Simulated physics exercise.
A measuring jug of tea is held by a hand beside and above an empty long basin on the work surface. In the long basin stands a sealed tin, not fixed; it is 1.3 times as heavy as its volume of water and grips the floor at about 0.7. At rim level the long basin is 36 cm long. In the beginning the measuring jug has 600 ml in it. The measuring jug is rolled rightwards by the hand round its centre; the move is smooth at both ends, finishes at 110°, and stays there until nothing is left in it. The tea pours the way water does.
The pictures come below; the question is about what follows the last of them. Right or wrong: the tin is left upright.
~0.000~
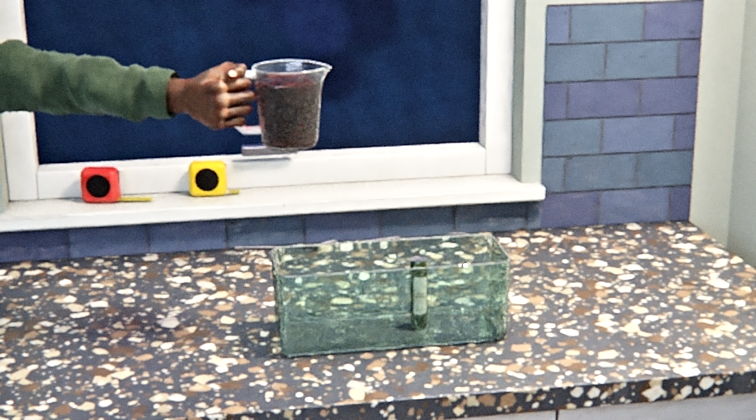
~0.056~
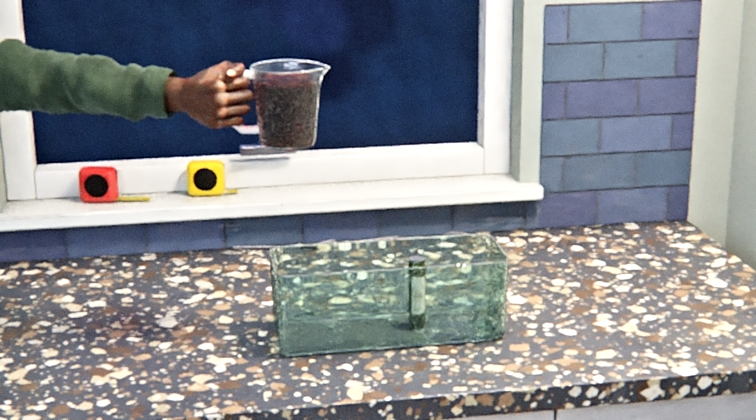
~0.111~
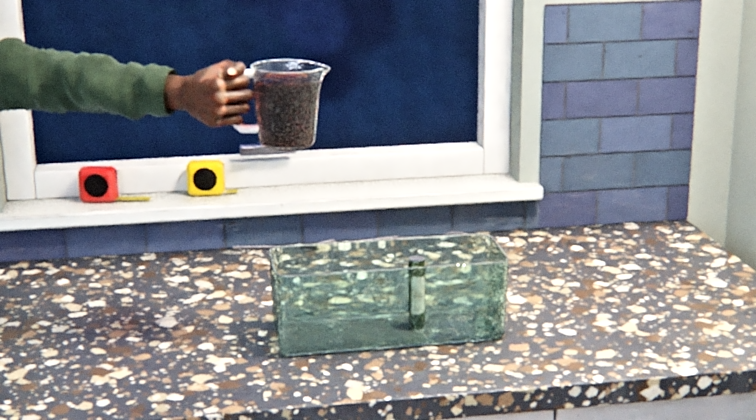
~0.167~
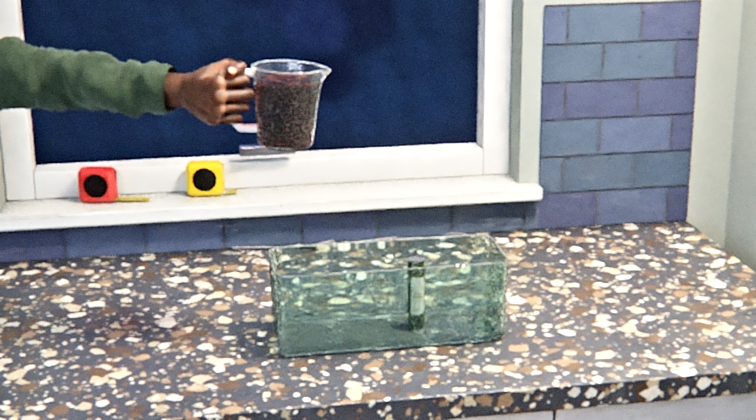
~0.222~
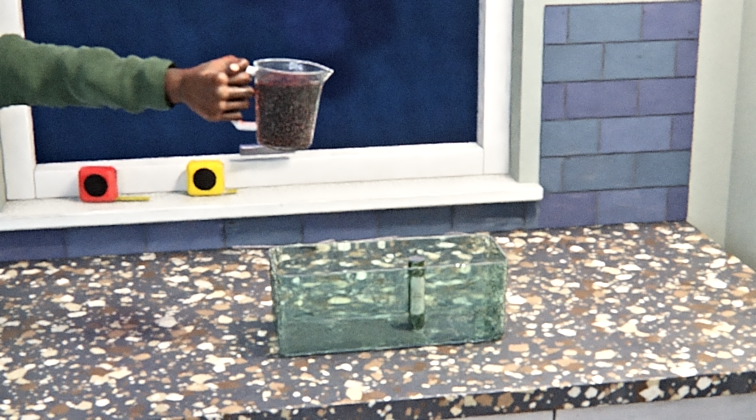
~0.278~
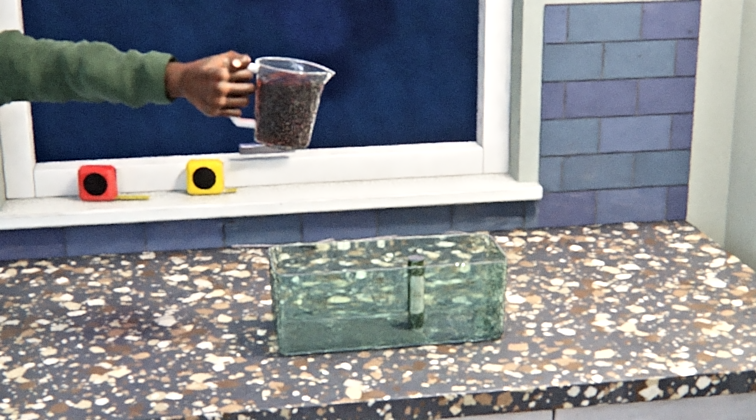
Wrong.
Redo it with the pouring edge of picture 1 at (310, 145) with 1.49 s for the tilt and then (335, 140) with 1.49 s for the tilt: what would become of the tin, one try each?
The tin stays vertical the first time and stays vertical the second time.
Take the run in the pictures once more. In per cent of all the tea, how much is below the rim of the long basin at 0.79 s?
About 3%.
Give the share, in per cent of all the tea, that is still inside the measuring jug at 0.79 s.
Some 80 % of it is still there.
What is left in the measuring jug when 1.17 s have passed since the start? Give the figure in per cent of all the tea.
22 in a hundred, give or take.
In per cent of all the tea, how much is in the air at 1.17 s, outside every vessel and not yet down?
About 30 % of the total.
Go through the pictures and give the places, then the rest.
In the first picture, it leans 0°; its right rim is at (331, 66); the tea meets the walls at (255, 80) and (321, 77); the long basin's rim runs from (274, 263) to (501, 248); the tin's top is at (419, 262).
In the second picture, it leans 0°; its right rim is at (330, 66); the tea meets the walls at (253, 79) and (319, 76).
In the third picture, it leans 2°; its right rim is at (330, 67); the tea meets the walls at (254, 79) and (319, 77).
In the fourth picture, it leans 3°; its right rim is at (331, 69); the tea meets the walls at (254, 79) and (320, 77).
In the fifth picture, it leans 6°; its right rim is at (333, 70); the tea meets the walls at (256, 79) and (322, 77).
In the sixth picture, it leans 9°; its right rim is at (334, 72); the tea meets the walls at (257, 79) and (324, 77).
Then, 0.79 s in, the tilt is 60° and 80 per cent is still to pour; the tin stands where it began.
Then, 1.17 s in, the tilt is 98° and 23 per cent is still to pour; the tin leans 6°.
Then, 1.56 s in, the tilt is 110° and 0 per cent is still to pour; the tin lies on its side.
Then, 1.99 s in, the tilt is 110° and 0 per cent is still to pour; the tin lies on its side.
Finally, the tin lies on its side.
